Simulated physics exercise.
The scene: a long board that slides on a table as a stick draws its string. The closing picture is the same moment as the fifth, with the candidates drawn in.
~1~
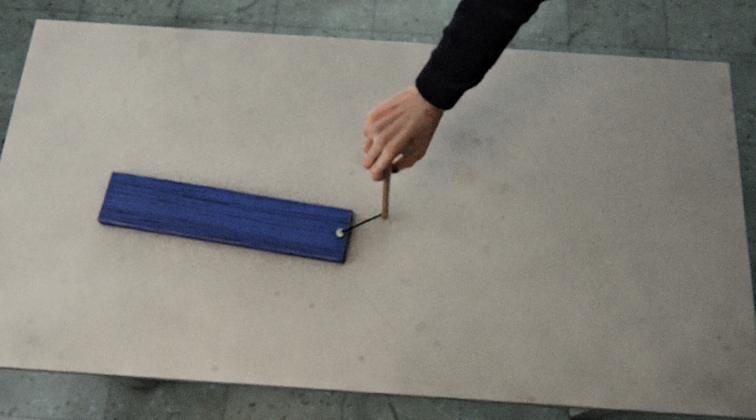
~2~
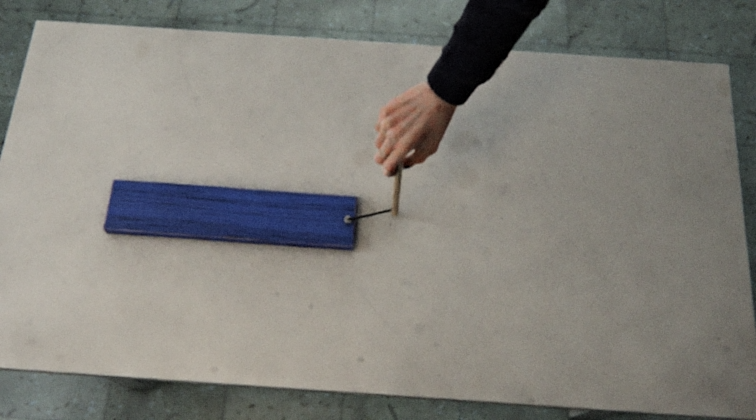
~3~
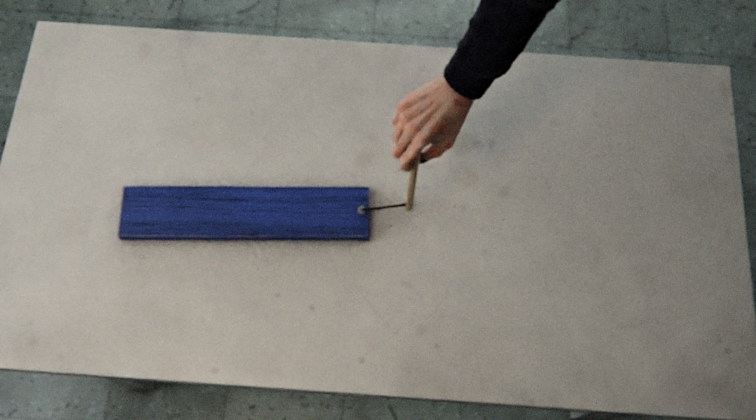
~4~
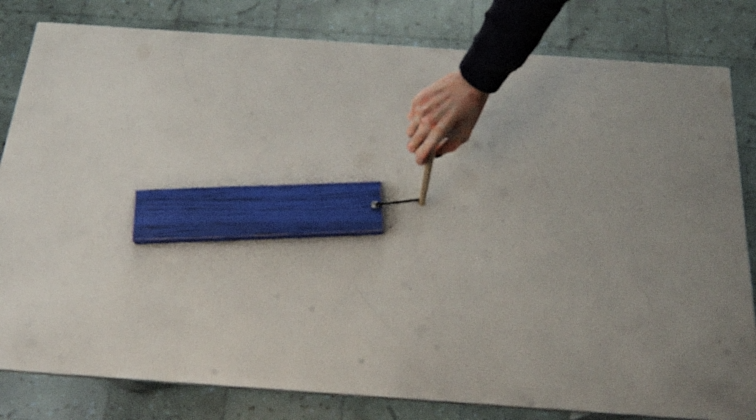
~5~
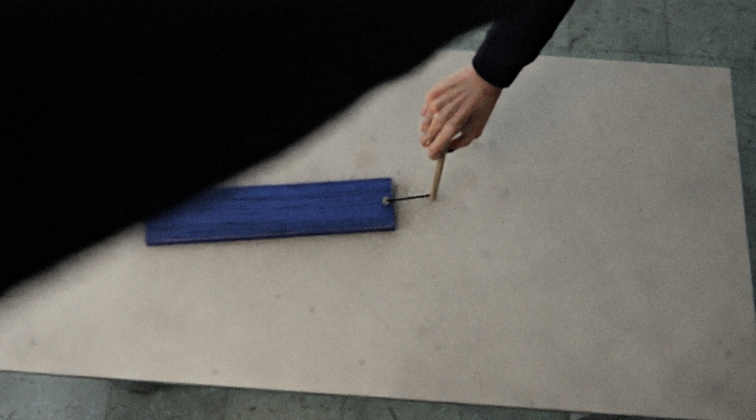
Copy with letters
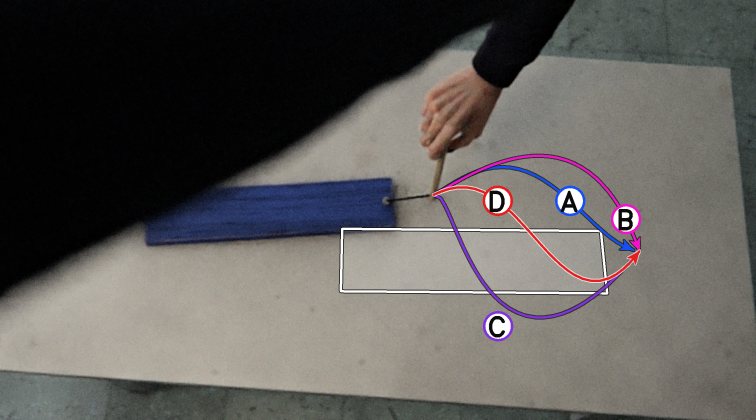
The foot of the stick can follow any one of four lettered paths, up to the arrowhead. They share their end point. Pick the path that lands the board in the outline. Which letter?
Path C.
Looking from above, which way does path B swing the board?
On that path, clockwise.
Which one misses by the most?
That is B.
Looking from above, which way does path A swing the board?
On that path, clockwise.
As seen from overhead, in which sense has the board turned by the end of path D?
It turns clockwise.
On the copy, A from (434, 195) via (543, 180) to (634, 250); B from (434, 195) via (558, 158) to (639, 251); C from (434, 195) via (517, 312) to (639, 251); D from (434, 195) via (535, 238) to (639, 251); the outline at (473, 261).
On C. First, foot of the stick (483, 283), middle of the board (324, 228).
Then, foot of the stick (574, 309), middle of the board (410, 262).
Finally, foot of the stick (639, 252), middle of the board (473, 259); it lies in the outline.
By contrast, A leaves its middle at (475, 213); B leaves its middle at (480, 199); D leaves its middle at (473, 237).
